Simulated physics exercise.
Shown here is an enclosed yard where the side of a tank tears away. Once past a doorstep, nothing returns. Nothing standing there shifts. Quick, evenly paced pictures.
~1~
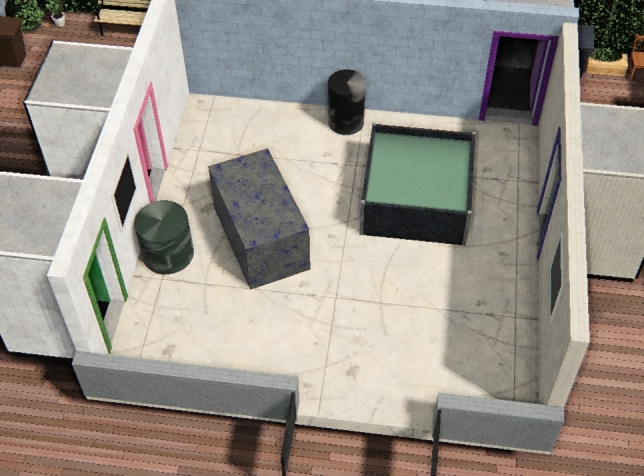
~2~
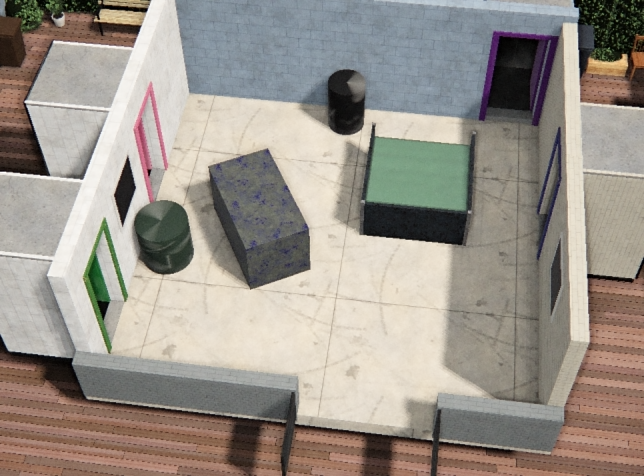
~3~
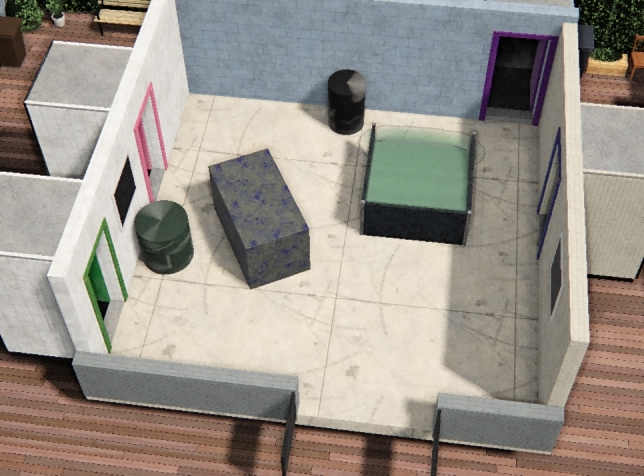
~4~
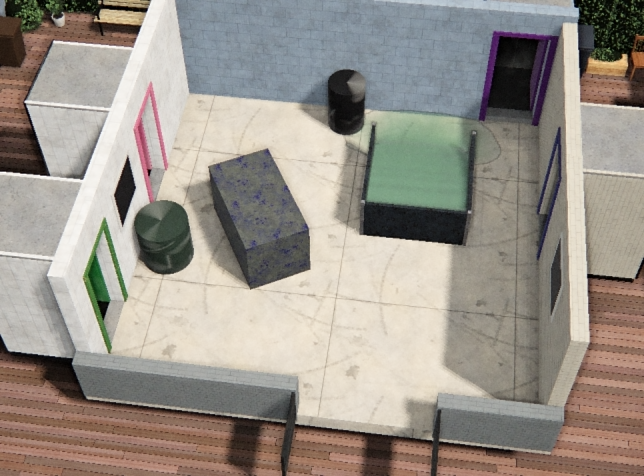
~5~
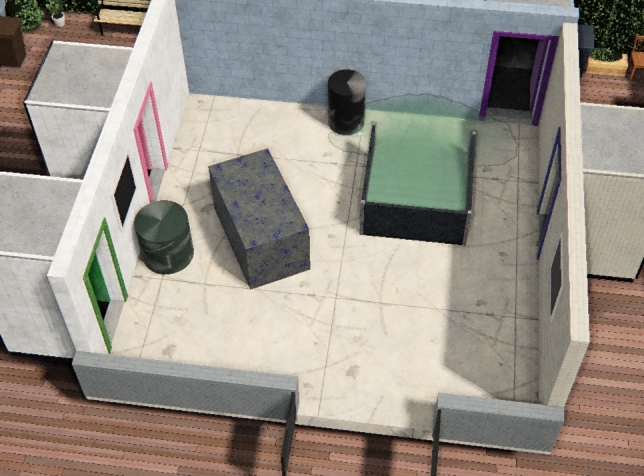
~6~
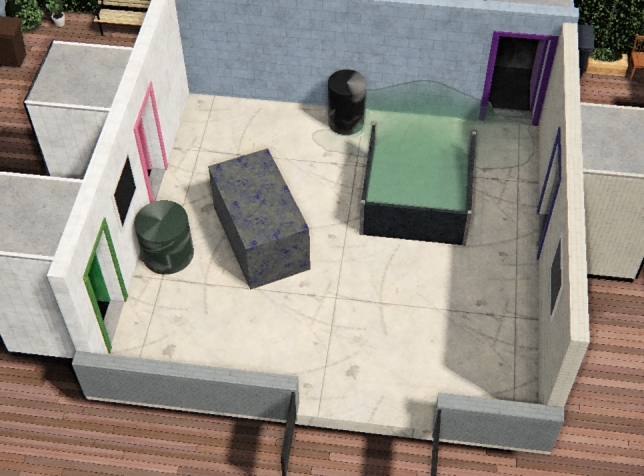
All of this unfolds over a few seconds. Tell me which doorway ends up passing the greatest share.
That would be the purple doorway.
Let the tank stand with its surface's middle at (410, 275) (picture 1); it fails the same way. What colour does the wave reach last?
It is the door marked green.
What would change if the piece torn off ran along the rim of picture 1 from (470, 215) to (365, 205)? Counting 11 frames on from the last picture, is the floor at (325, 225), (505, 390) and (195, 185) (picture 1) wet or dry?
The first spot is left untouched, the second is soaked through, the third is left untouched.
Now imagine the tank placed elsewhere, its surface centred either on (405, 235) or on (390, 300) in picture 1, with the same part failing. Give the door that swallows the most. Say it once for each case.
First case, the purple-painted one; second case, the purple-painted one.
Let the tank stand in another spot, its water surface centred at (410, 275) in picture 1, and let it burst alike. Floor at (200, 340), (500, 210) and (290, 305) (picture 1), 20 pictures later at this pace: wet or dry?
In the order given: Not reached, wetted and not reached.
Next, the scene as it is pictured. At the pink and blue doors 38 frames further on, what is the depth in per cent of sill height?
About 100 and 120 %.
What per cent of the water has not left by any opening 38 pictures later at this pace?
Some 86 per cent has not gone.
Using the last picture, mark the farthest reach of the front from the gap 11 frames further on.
My guess would be about (190, 93).
A moment on, water covers 15 % of the floor; green door not reached, pink door not reached, blue door not reached, purple door a trickle in.
Next, water covers 35 % of the floor; green door not reached, pink door not reached, blue door wet at the sill, nothing in, purple door some in.
Then, water covers 60 % of the floor; green door not reached, pink door a trickle in, blue door a trickle in, purple door a lot in.
Later, water covers 70 % of the floor; green door wet at the sill, nothing in, pink door some in, blue door a trickle in, purple door a lot in.
In the end, water covers 85 % of the floor; green door wet at the sill, nothing in, pink door some in, blue door a trickle in, purple door a lot in; the purple door has let in the most.
